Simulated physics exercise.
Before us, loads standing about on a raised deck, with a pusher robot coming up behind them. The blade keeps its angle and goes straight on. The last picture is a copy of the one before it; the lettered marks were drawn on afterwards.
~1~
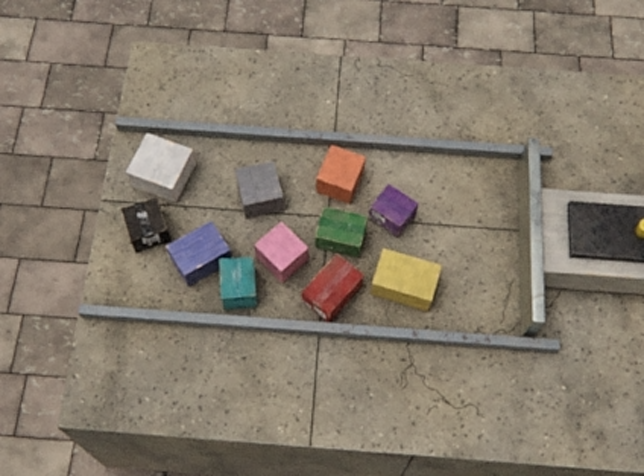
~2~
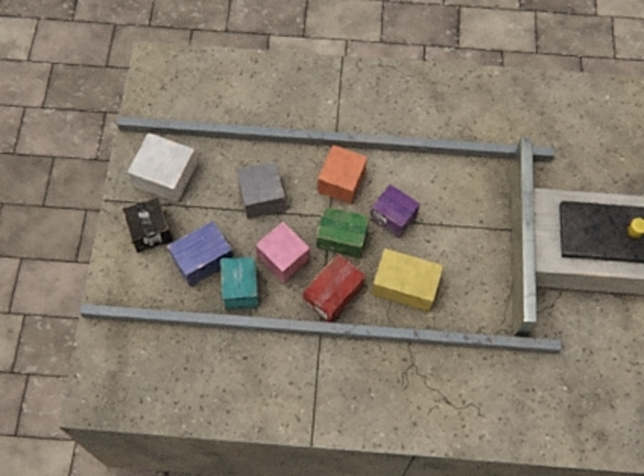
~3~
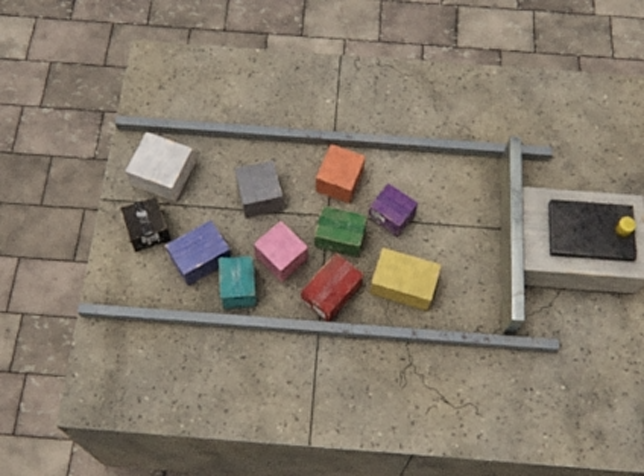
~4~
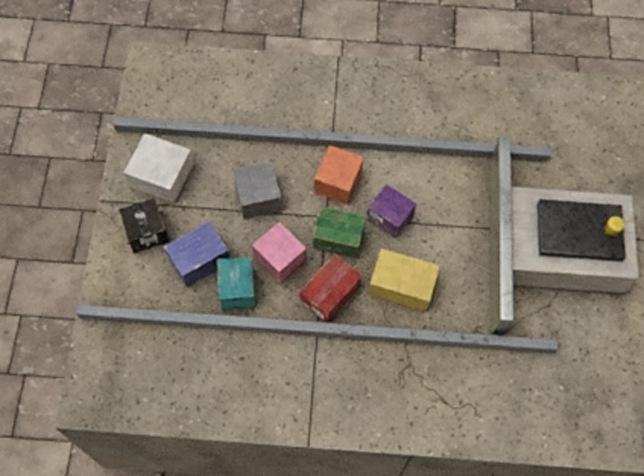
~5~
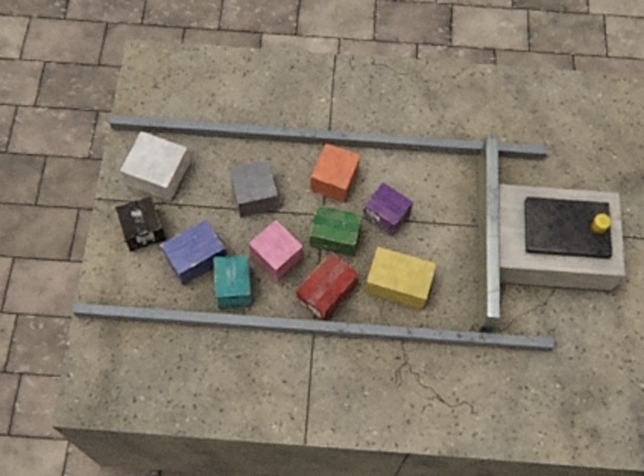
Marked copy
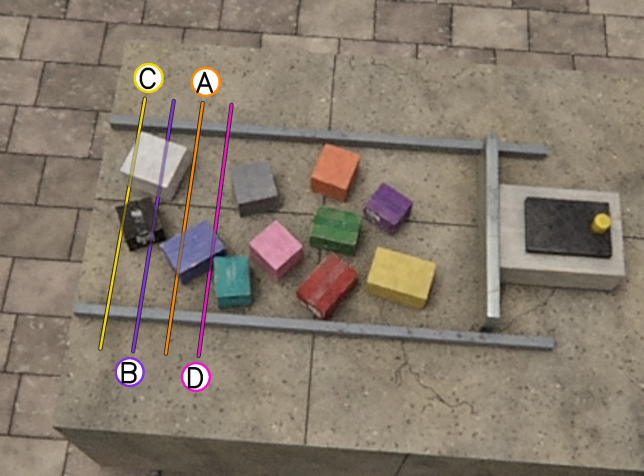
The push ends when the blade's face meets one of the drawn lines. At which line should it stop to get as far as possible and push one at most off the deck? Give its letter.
No farther than D.
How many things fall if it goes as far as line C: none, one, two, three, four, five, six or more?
In all, six or more.
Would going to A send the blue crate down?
By then, yes.
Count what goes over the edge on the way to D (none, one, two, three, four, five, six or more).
The count is none.
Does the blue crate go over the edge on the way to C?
By then, yes.
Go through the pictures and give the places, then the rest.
Grey crate (260, 190); yellow crate (405, 279); pink crate (281, 252), in the first picture.
Robot (597, 230); turquoise parcel (239, 283), in the second picture.
Robot (585, 229); red parcel (332, 288), in the third picture.
Robot (574, 229); black parcel (144, 225), in the fourth picture.
Robot (562, 226); blue crate (194, 253); white crate (156, 167); grey crate (254, 189), in the fifth picture.
On the marked copy, A at (185, 220); B at (155, 218); C at (124, 216); D at (216, 223).
Taking D. A third of the way, robot (462, 219); red parcel (300, 290); yellow crate (352, 278).
Two thirds of the way, robot (363, 212); black parcel (136, 217); blue crate (165, 244).
When it is over, robot (285, 206); blue crate (90, 241); black parcel (106, 203); none fallen.
As for the rest, A drops four; B drops six; C drops seven.
